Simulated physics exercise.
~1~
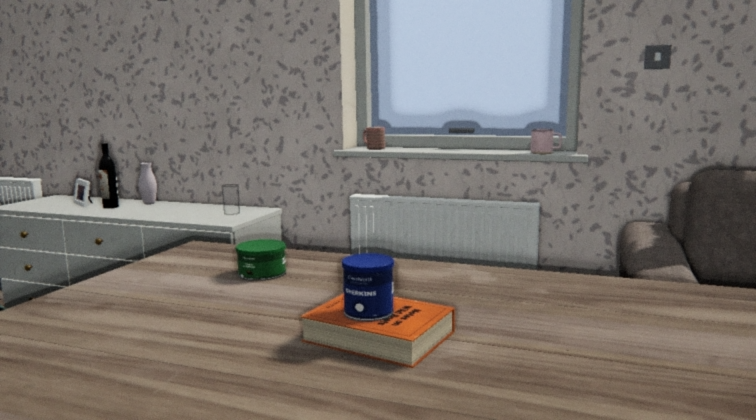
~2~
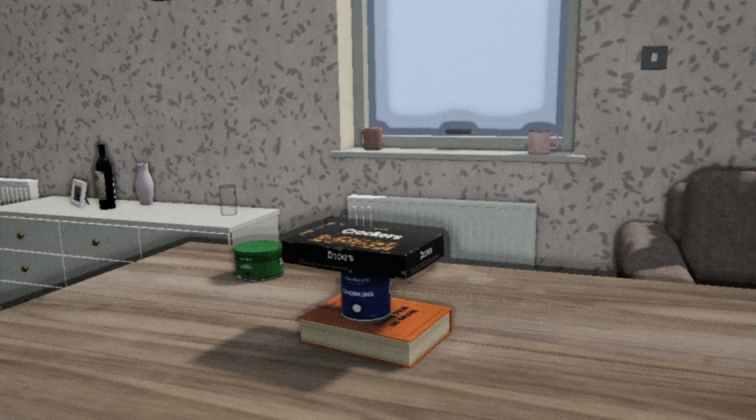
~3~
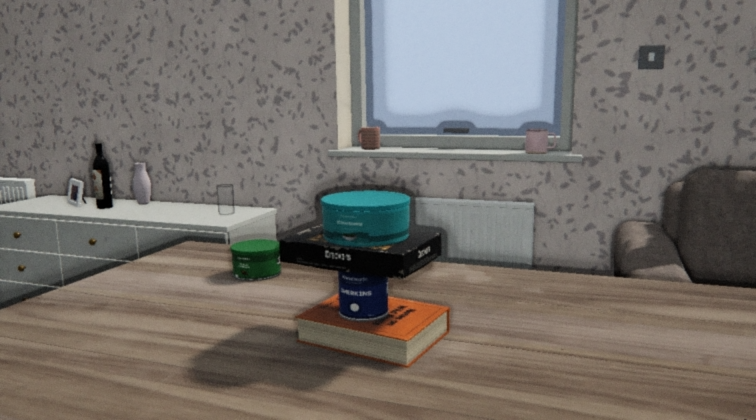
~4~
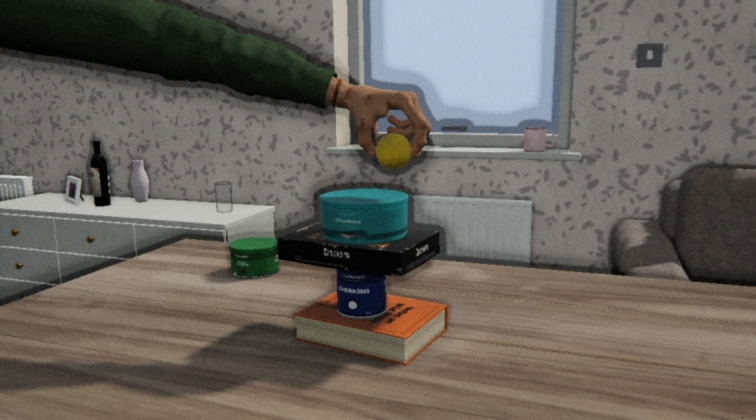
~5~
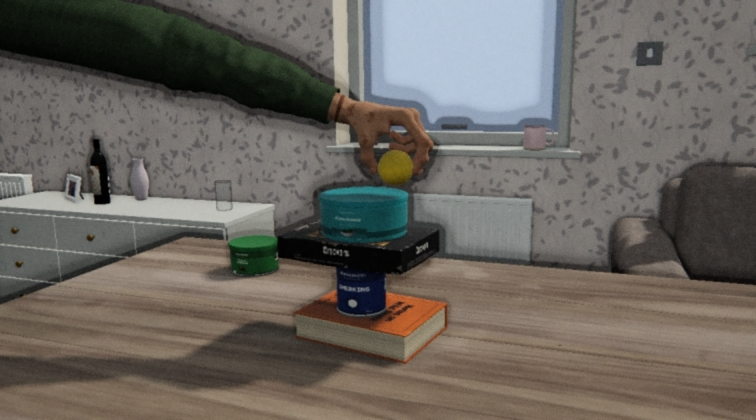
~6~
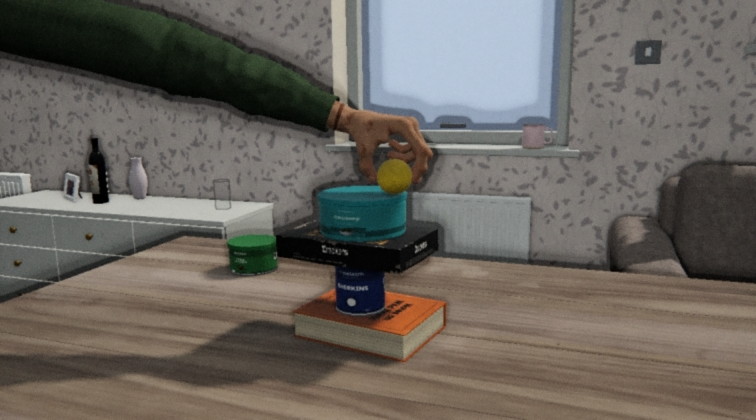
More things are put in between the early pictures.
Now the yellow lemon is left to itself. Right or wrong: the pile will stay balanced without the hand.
Right.
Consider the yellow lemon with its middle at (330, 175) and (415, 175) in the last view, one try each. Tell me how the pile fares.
Result 1: Pile stable; result 2: Pile falls.
Then, 0.20 s on from there, no change.
Then, 0.70 s on from there, yellow lemon resting near (395, 177).
In the end, all 6 unmoved. At the end, from the last picture's camera, yellow lemon near (395, 177). The pile keeps its balance.
